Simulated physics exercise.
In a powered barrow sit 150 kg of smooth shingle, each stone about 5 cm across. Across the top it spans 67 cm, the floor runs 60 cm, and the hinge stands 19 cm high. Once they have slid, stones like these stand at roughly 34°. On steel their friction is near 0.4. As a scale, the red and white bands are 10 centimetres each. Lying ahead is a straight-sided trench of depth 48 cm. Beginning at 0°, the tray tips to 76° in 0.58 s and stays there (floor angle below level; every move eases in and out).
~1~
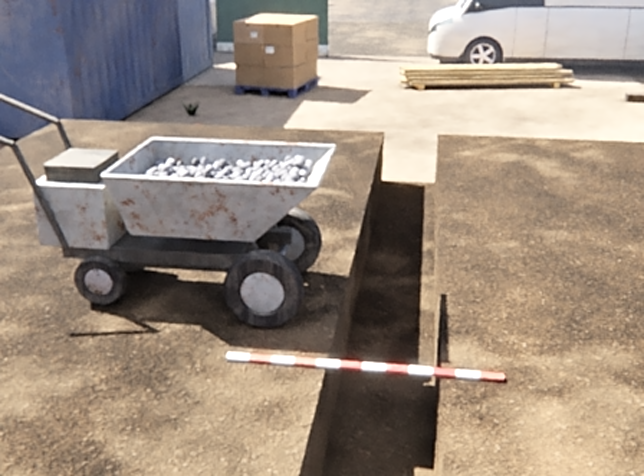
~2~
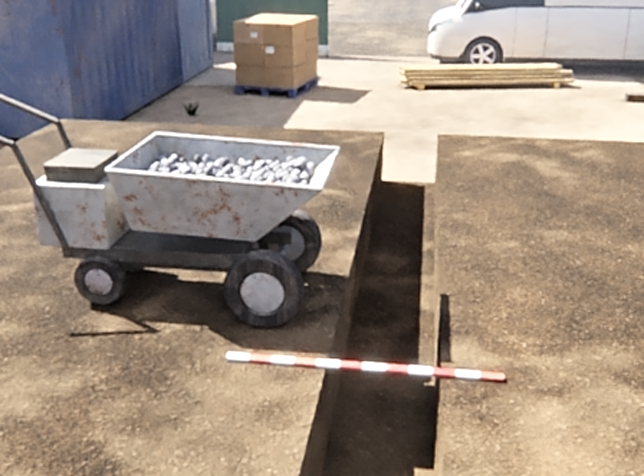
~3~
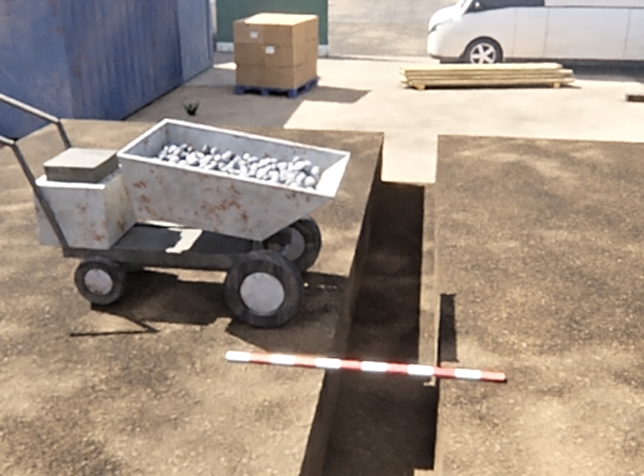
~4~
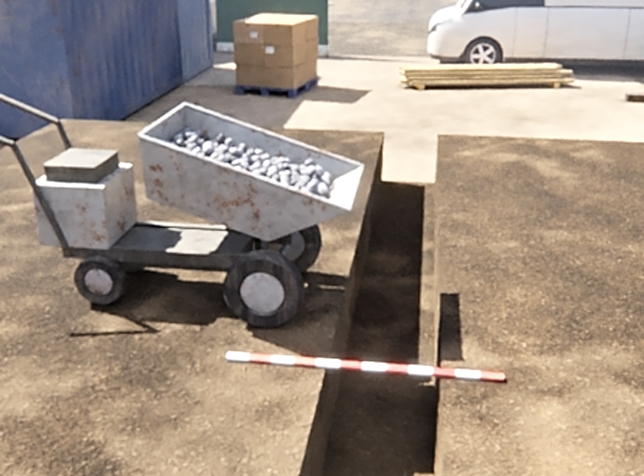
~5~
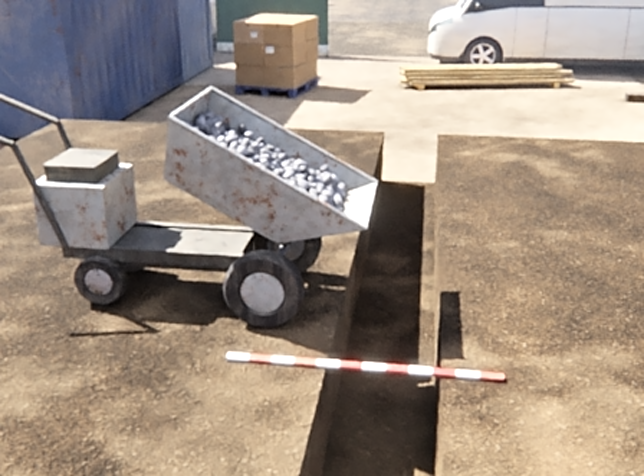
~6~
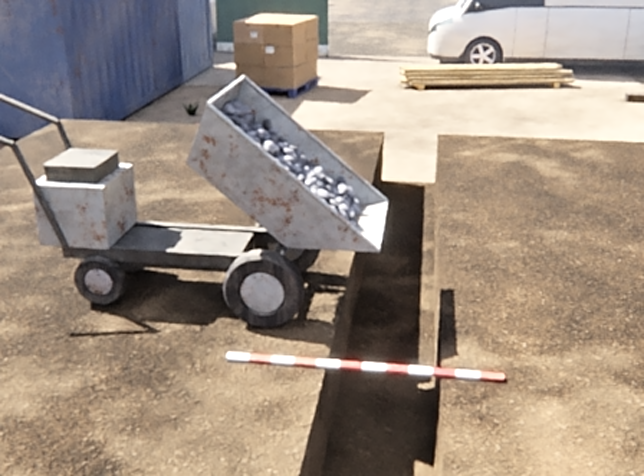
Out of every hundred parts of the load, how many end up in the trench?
Close to 63 in a hundred.
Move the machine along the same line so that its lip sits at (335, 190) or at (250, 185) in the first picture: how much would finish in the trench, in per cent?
40 % and 100 %.
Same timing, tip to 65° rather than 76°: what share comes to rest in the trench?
With that change, near 45 per cent.
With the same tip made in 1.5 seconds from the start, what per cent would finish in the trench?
80 %.
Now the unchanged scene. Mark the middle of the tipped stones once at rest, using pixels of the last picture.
Resting centre: About (422, 375).
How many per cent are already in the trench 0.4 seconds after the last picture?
Approx. 35 % of the load.
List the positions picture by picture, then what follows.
In the first frame, the tray is at 0°, its lip at (317, 187); the top of the load is at (284, 166).
In the second frame, lip at (322, 189), floor tilted 2°, highest stones at (214, 166).
In the third frame, the tray is at 8°, its lip at (334, 197); the top of the load is at (175, 154).
In the fourth frame, lip at (350, 210), floor tilted 17°, highest stones at (185, 137).
In the fifth frame, lip at (366, 229), floor tilted 28°, highest stones at (207, 122).
In the sixth frame, the tray is at 40°, its lip at (379, 251); the top of the load is at (232, 110).
Then, 0.1 s after the last picture the floor is at 63°, 100 % in the tray; the foremost stones are at (381, 253).
Then, 0.4 s after the last picture the floor is at 76°, 61 % in the tray, 34 % in the trench, 5 % past the trench; the foremost stones are at (459, 312).
Then, 0.7 s after the last picture the floor is at 76°, 0 % in the tray, 62 % in the trench, 38 % past the trench; the foremost stones are past the picture's edge.
Then, 2.7 s after the last picture the floor is at 76°, 0 % in the tray, 63 % in the trench, 37 % past the trench; the foremost stones are past the picture's edge.
